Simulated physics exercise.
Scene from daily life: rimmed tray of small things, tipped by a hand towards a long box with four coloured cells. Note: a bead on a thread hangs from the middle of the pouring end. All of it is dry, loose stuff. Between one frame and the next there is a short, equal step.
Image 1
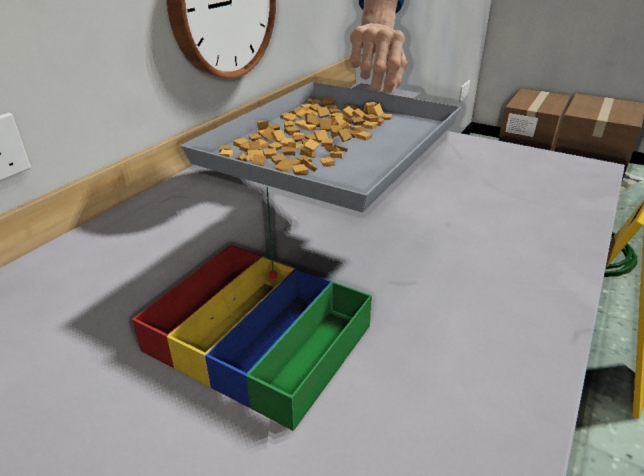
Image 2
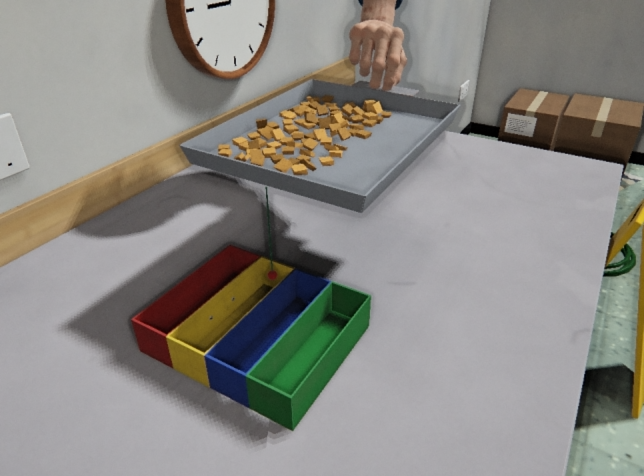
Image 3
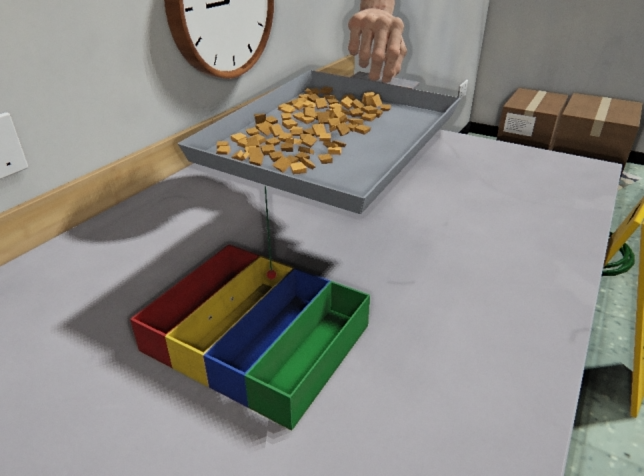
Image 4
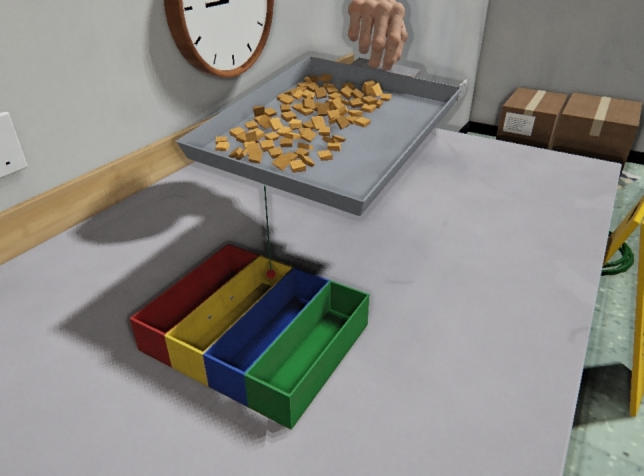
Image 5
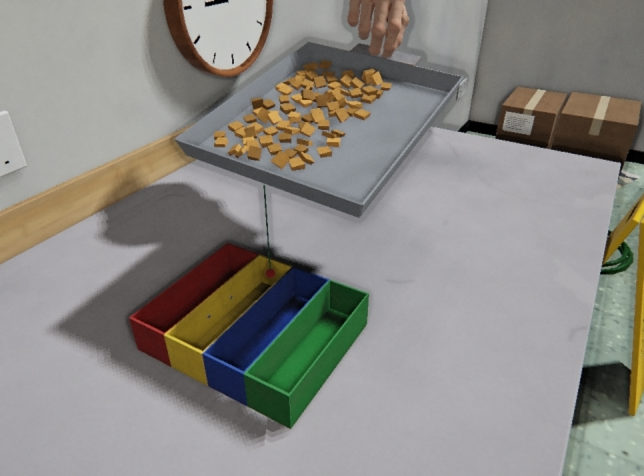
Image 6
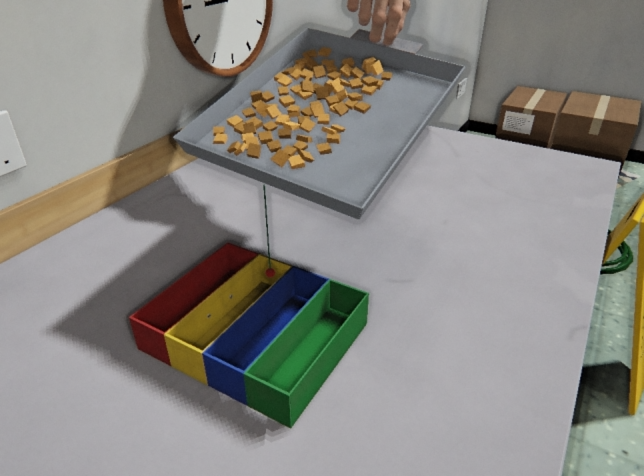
A hand gradually tilts a grey tray of cereal squares above four coloured cells.
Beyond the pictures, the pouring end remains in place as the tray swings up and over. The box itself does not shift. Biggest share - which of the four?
Green.
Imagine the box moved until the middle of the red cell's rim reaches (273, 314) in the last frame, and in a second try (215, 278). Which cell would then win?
Try one: The yellow cell; try two: That green cell.
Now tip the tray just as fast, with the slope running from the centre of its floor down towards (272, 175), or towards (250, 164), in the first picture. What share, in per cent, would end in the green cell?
Case one near 0 %; case two near 0 %.
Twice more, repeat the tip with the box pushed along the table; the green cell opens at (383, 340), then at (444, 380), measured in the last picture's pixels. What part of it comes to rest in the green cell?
Close to 10 in a hundred, then close to 0 in a hundred.
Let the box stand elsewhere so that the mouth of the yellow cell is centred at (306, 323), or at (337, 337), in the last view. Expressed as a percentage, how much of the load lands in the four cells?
Close to 100 in a hundred, followed by close to 90 in a hundred.
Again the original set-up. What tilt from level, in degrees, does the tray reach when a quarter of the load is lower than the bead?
Approx. reading: About 110°.
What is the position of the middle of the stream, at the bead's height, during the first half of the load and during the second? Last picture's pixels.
I'd place the first part at (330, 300) and the rest at (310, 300).
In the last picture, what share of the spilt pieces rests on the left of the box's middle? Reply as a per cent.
I'd put it at close to 0 per cent.
Soon after the last picture, tray tipped steeply; nearly all on the tray; a small part falling or outside the box.
A little later, tray tipped past a quarter turn; most on the tray; a stray few in the green cell; a small part falling or outside the box.
Later still, tray tipped past a quarter turn; about half in the green cell; about a quarter in the blue cell; a small part in the yellow cell; about a quarter falling or outside the box.
At rest, tray tipped past a quarter turn; about half in the green cell; about a quarter in the blue cell; a small part in the yellow cell; none in the red cell; about a quarter outside the box.
